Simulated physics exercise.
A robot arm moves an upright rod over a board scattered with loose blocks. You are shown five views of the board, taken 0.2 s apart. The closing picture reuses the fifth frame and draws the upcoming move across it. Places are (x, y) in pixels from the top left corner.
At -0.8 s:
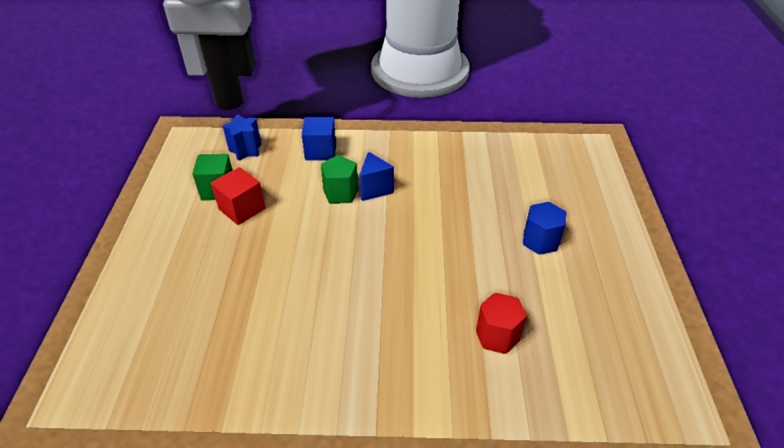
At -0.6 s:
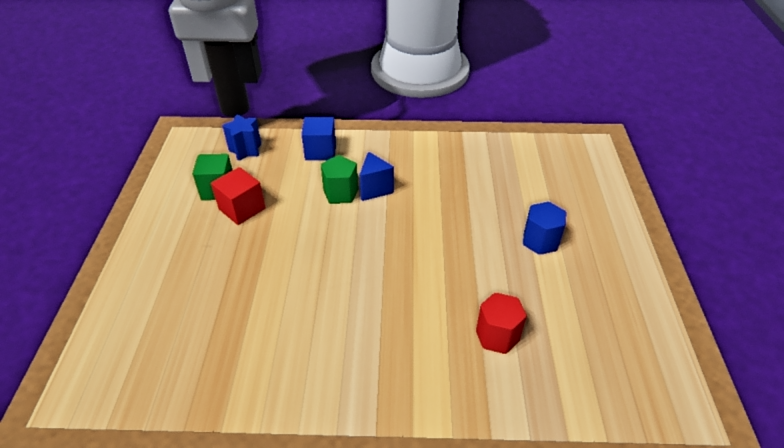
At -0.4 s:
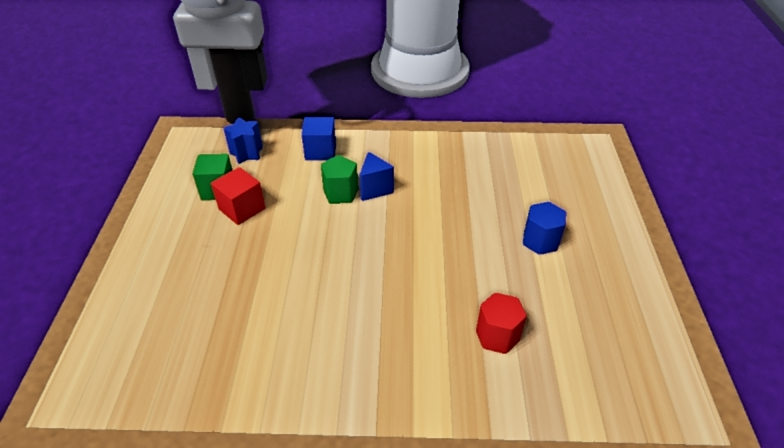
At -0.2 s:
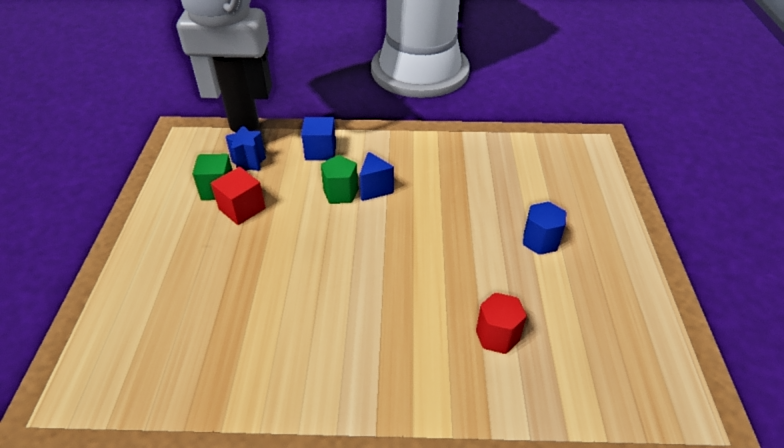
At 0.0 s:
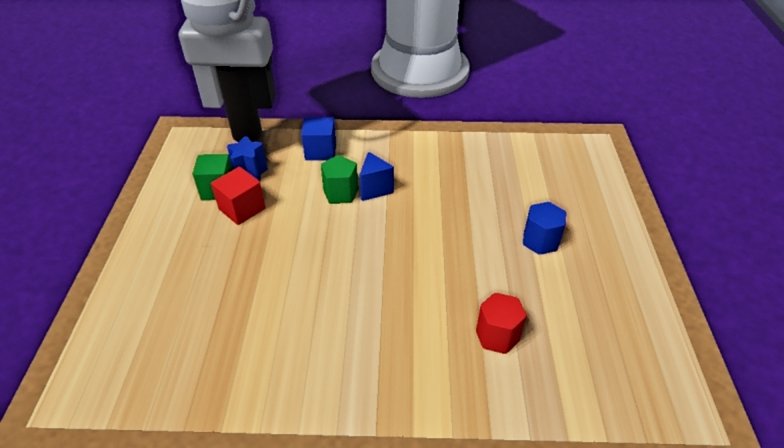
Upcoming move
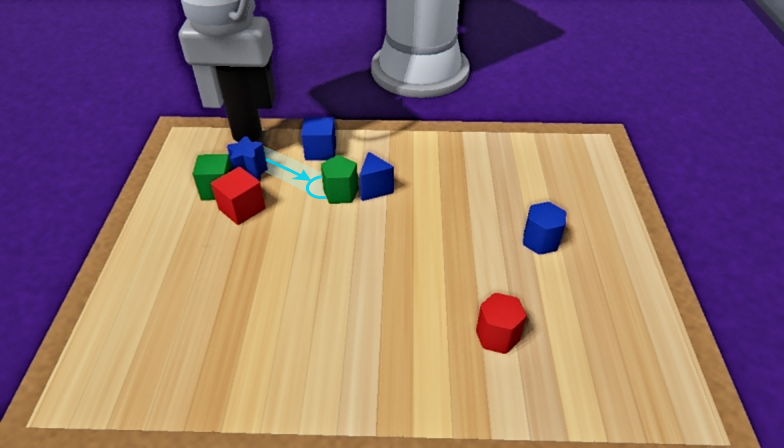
On a wooden board, a robot arm's dark rod nudges a blue star slightly nearer.
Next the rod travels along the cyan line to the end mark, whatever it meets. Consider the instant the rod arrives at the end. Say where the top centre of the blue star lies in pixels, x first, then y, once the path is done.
Just about (254, 156).
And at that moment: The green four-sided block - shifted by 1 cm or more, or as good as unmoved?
It's unmoved.
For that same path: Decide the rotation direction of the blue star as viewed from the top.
Rotates clockwise.
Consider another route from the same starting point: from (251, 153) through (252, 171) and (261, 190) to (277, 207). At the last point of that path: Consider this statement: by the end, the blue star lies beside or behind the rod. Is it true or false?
That is false.
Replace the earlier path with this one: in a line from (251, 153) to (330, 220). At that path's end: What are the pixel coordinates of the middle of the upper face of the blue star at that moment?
For the centre of its top, I'd go with (254, 166).
The line goes from (251, 153) to (323, 187).
On the path given first. One third of the way, rod (272, 146); blue star (251, 155), turned 60° clockwise.
Two thirds of the way, rod (297, 157); blue star (254, 156), turned 80° clockwise.
At the end, rod (321, 169); green four-sided block unmoved; blue star (254, 156), turned 80° clockwise; blue four-sided block unmoved; green five-sided block (348, 171), turned 10° anticlockwise.
